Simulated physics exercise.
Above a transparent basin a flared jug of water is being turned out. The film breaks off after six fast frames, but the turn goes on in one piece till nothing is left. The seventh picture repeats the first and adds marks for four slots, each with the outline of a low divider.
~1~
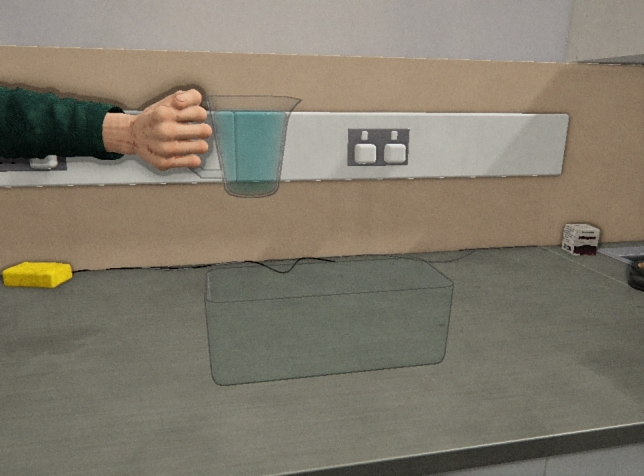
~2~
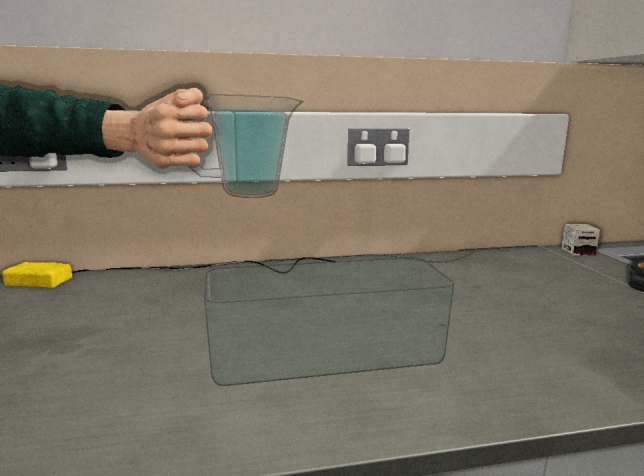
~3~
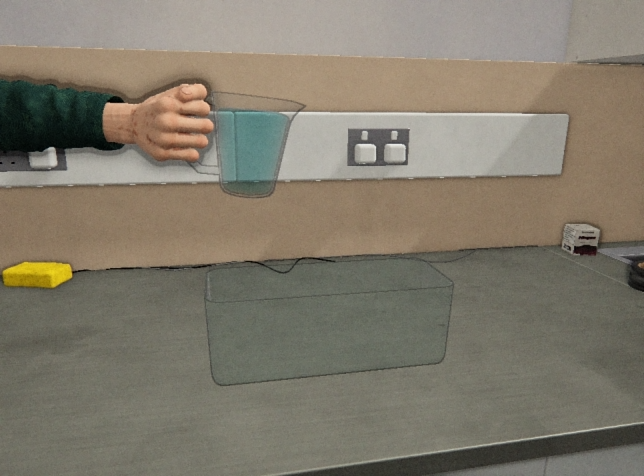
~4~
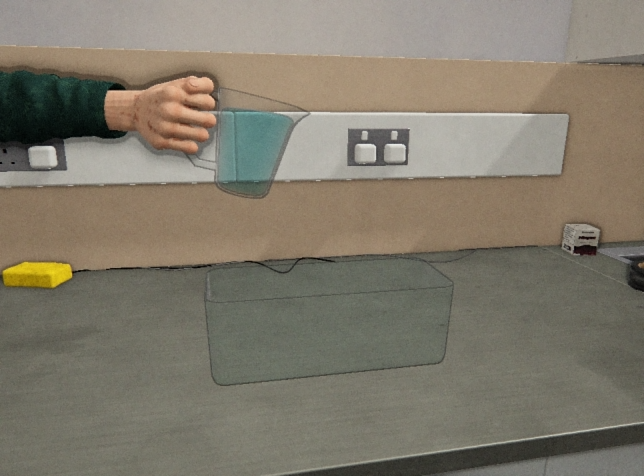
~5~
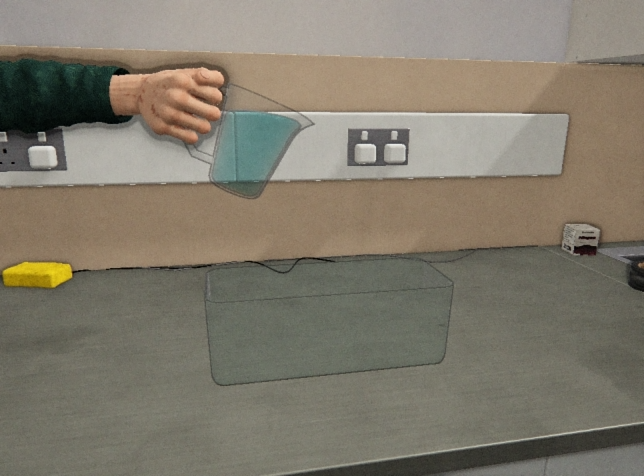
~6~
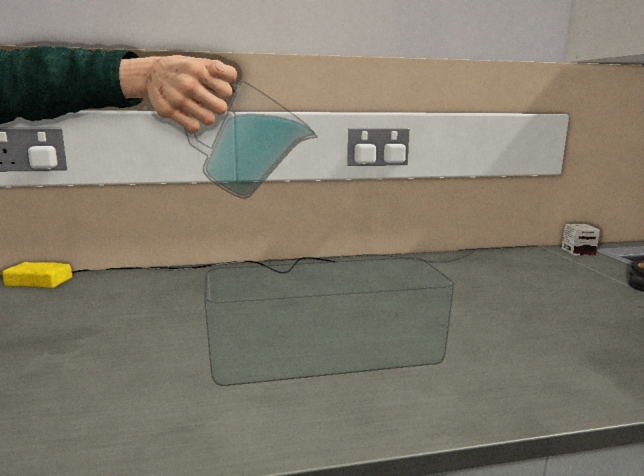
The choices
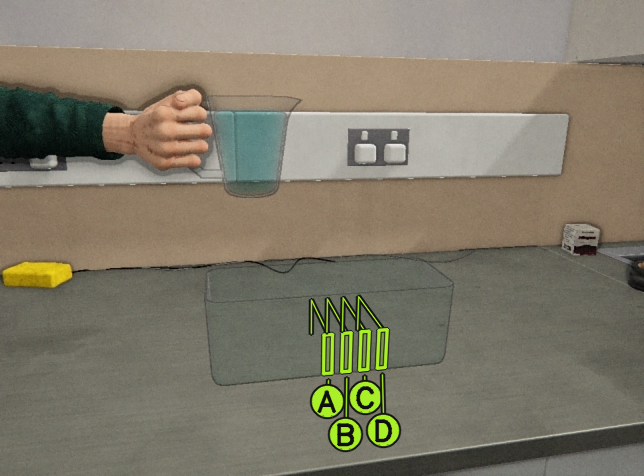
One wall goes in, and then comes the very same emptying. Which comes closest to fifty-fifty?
The answer is position C.
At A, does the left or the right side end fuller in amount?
More ends on the right.
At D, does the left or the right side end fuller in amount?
More ends on the left.
On the marked copy, A at (328, 380); B at (346, 378); C at (364, 376); D at (382, 374).
Choosing A, about 4 % ends left of the wall and 92 % right of it; 3 % is lost outside.
Choosing B, about 9 % ends left of the wall and 89 % right of it; 3 % is lost outside.
Choosing C, about 56 % ends left of the wall and 41 % right of it; 3 % is lost outside.
Choosing D, about 86 % ends left of the wall and 8 % right of it; 6 % is lost outside.
